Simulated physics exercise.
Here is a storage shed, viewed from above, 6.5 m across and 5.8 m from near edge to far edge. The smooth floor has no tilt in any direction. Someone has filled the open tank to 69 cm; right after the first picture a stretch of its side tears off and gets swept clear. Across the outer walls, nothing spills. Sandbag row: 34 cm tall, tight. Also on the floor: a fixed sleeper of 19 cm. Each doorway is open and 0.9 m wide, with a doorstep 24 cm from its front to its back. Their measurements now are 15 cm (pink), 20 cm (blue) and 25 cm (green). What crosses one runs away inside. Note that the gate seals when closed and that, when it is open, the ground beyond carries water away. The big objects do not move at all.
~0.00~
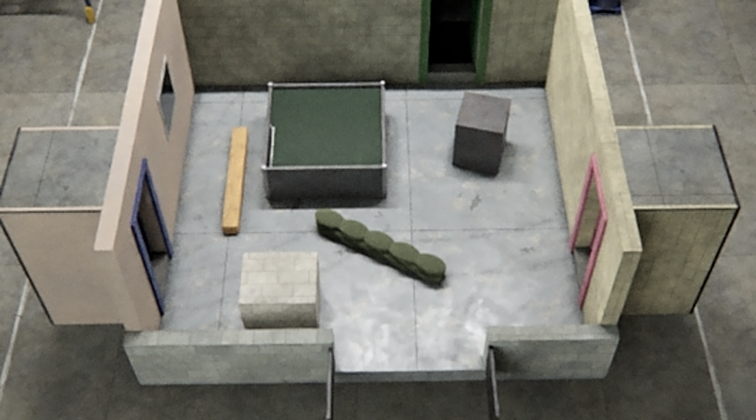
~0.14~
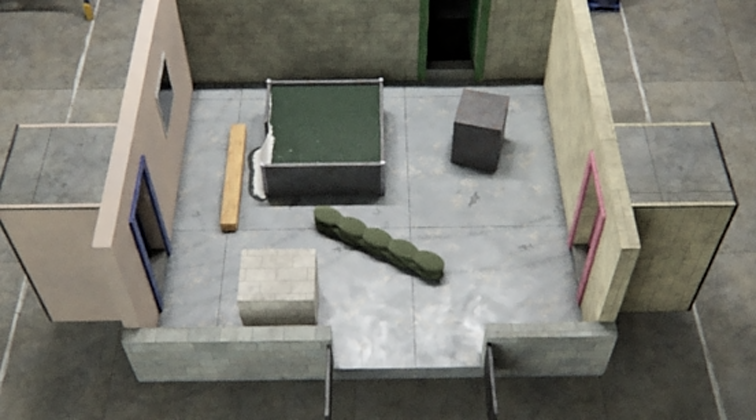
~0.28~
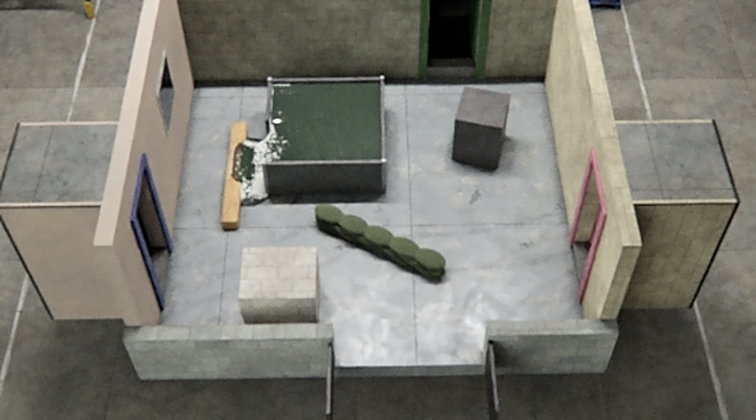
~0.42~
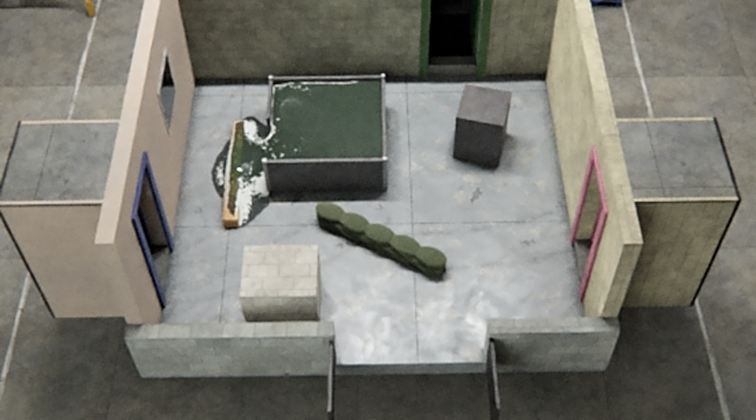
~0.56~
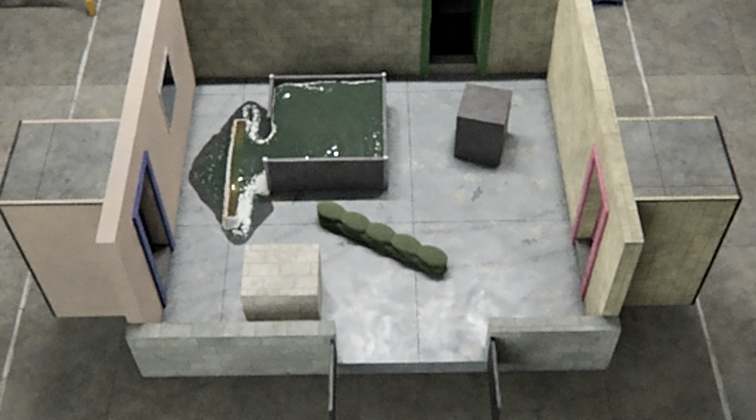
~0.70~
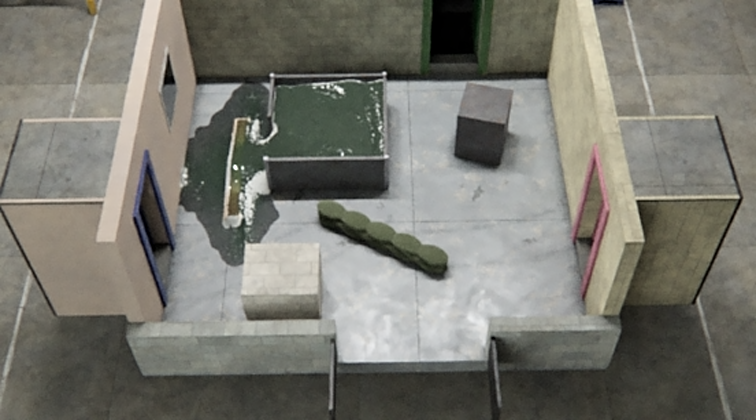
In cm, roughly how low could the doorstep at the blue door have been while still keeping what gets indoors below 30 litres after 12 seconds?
About 9.5 cm.
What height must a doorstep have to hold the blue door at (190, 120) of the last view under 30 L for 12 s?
It needs roughly 11.5 cm.
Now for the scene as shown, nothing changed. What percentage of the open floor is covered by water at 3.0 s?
I'd estimate about 45 percent.
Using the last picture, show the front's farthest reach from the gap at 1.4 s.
The farthest wet point is roughly at (242, 349) in the last view.
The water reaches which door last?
Door: Pink.
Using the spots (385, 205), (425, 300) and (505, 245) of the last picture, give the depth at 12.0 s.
The depths come to about 8, 5 and 4 cm.
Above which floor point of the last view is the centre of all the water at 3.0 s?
Approximately (283, 171).
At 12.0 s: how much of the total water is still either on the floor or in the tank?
I'd estimate some 88 in a hundred.
After 1.4 s water covers 25 % of the floor, deepest (52 cm) near (248, 166); 6 cm at the blue door, 0 litres in over its 20 cm doorstep.
After 3.0 s water covers 45 % of the floor, deepest (34 cm) near (248, 166); 7 cm at the blue door, 0 litres in over its 20 cm doorstep.
After 12.0 s water covers 95 % of the floor, deepest (10 cm) near (247, 174); 9 cm at the blue door, 0 litres in over its 20 cm doorstep.
At the blue door as built, the water arrived by 1.4 s and peaked near 16 cm at 4.8 s.
Run again over the same 12 s with other heights there, 43 litres in over 8.5 cm, 9 litres over 11.5 cm. The limit of 30 litres is kept from about 9.5 cm up.
